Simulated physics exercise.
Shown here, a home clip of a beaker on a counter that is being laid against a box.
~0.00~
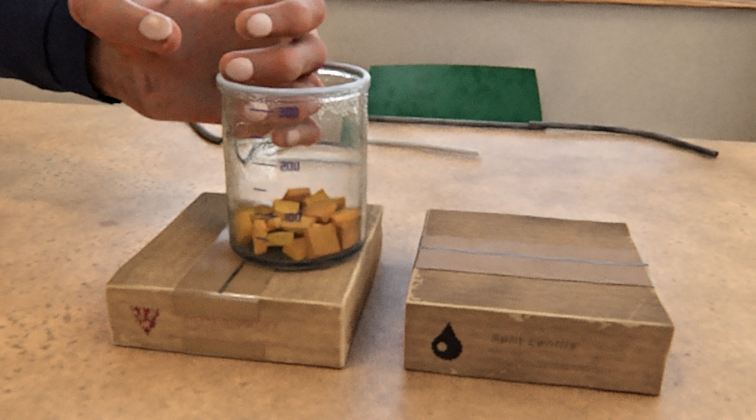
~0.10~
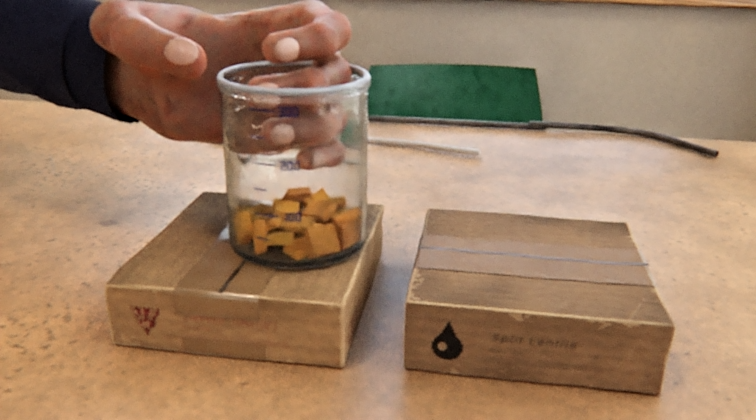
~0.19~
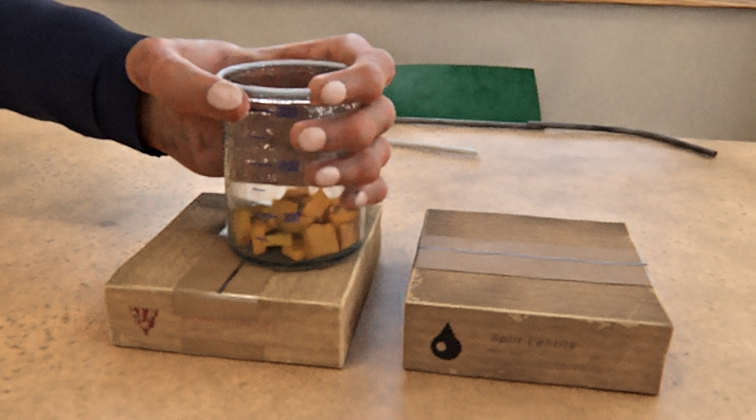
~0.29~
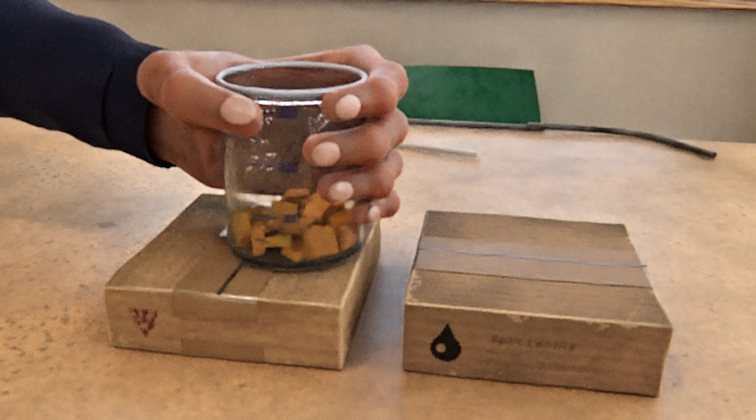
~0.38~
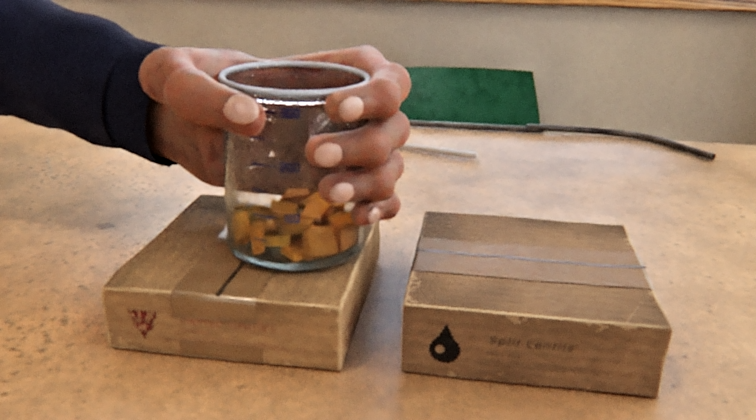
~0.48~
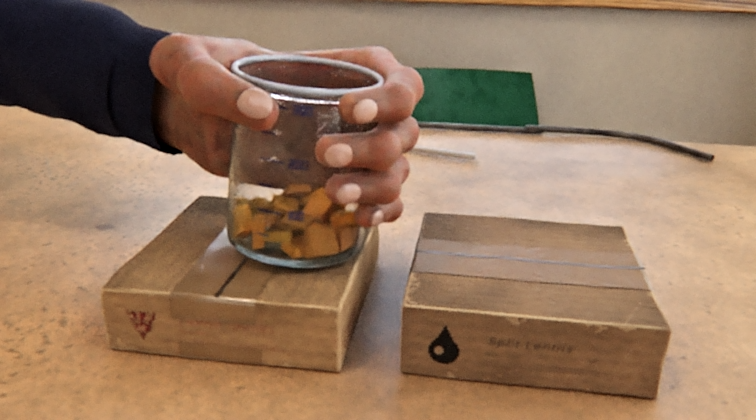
A hand grips a glass beaker of orange pieces on a box and tilts it slightly.
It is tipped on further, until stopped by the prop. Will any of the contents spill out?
No - it fails to overflow.
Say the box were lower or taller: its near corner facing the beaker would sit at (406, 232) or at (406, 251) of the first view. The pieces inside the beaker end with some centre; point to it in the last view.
First try at (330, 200), second try at (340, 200).
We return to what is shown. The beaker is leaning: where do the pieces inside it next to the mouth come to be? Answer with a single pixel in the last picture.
Near (436, 237).
By 0.78 s, the beaker leans 29°; everything is still inside.
By 1.15 s, the beaker leans 58°; everything is still inside.
By 1.55 s, the beaker leans 85°; everything is still inside.
When it is over (2.1 s), the beaker rests on the box at 86°; everything is still inside.
